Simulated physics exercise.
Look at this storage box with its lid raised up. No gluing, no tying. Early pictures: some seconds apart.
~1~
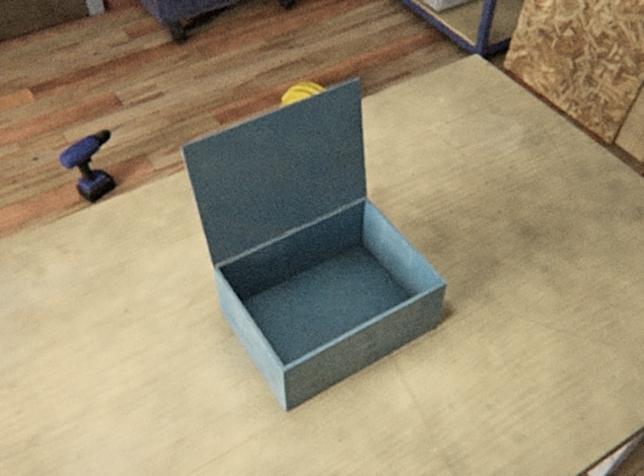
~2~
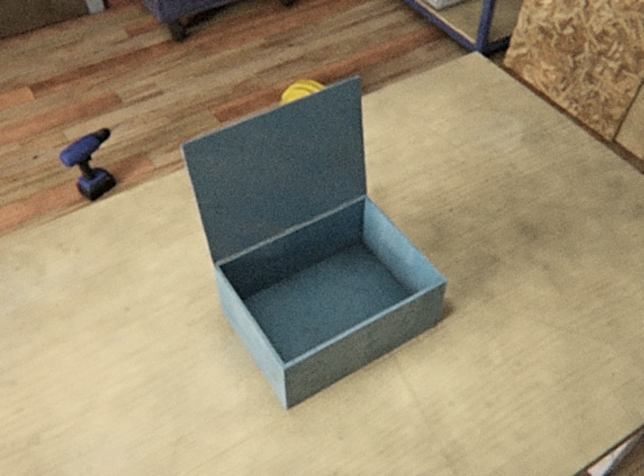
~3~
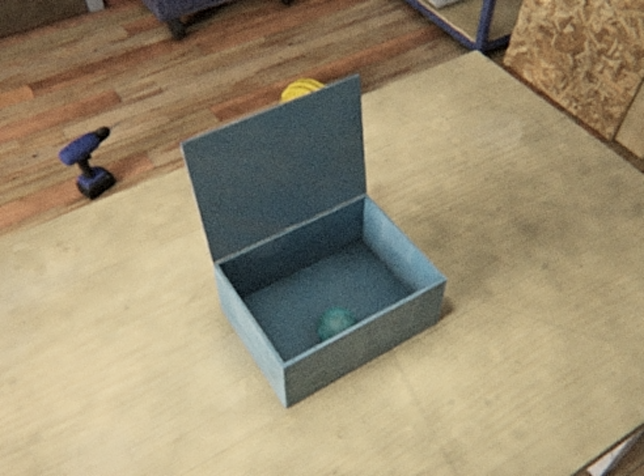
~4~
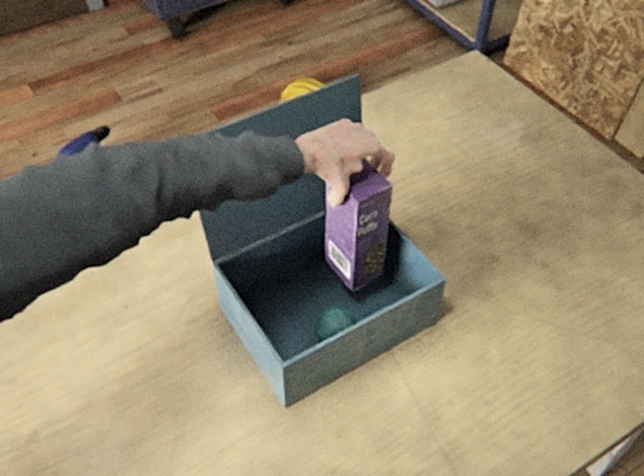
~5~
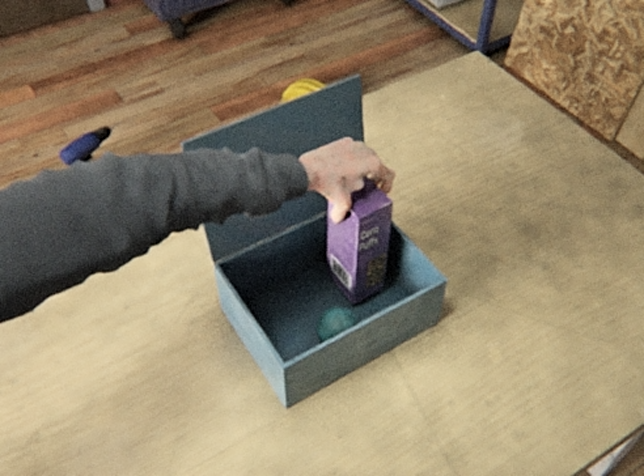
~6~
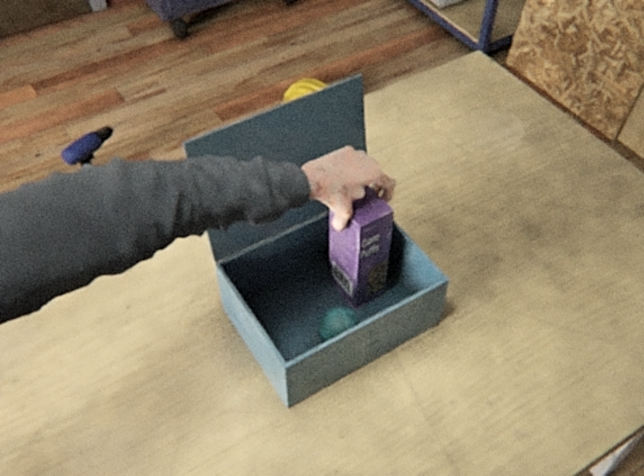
In a workshop, a pale wooden tabletop is seen from above at an angle by a still camera, with a plank floor behind it. A blue-grey box with its lid raised stands empty near the middle, a dark blue drill beyond it at left. A small green ball appears inside, then a grey-sleeved arm reaches in from the left and lowers a purple carton into the box, still gripping its top.
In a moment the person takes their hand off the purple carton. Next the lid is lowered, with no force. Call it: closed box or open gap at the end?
Open gap.
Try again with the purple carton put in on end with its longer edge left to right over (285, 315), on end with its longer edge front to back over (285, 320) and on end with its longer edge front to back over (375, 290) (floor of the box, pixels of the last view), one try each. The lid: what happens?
So: First go, the lid can't get down; second go, it can't get down; third go, it can't get down.
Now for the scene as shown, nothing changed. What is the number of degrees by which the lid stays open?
Lid angle from rim - close to 30°.
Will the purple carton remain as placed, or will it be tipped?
Result: The purple carton leans over.
Then, 1.20 s past the last view, lid starting down.
Then, 1.70 s past the last view, lid 60° above the rim; purple carton rocked 4° from its first pose near (362, 250).
Then, 2.10 s past the last view, lid 43° above the rim; purple carton rocked 20° from its first pose near (373, 260).
Then, 2.40 s past the last view, lid 28° above the rim; purple carton rocked 41° from its first pose near (386, 273).
Finally, lid 28° above the rim; down or leaning hard in the box, purple carton; turquoise ball still in place. Final places as the last picture's camera would see them, purple carton near (386, 273).
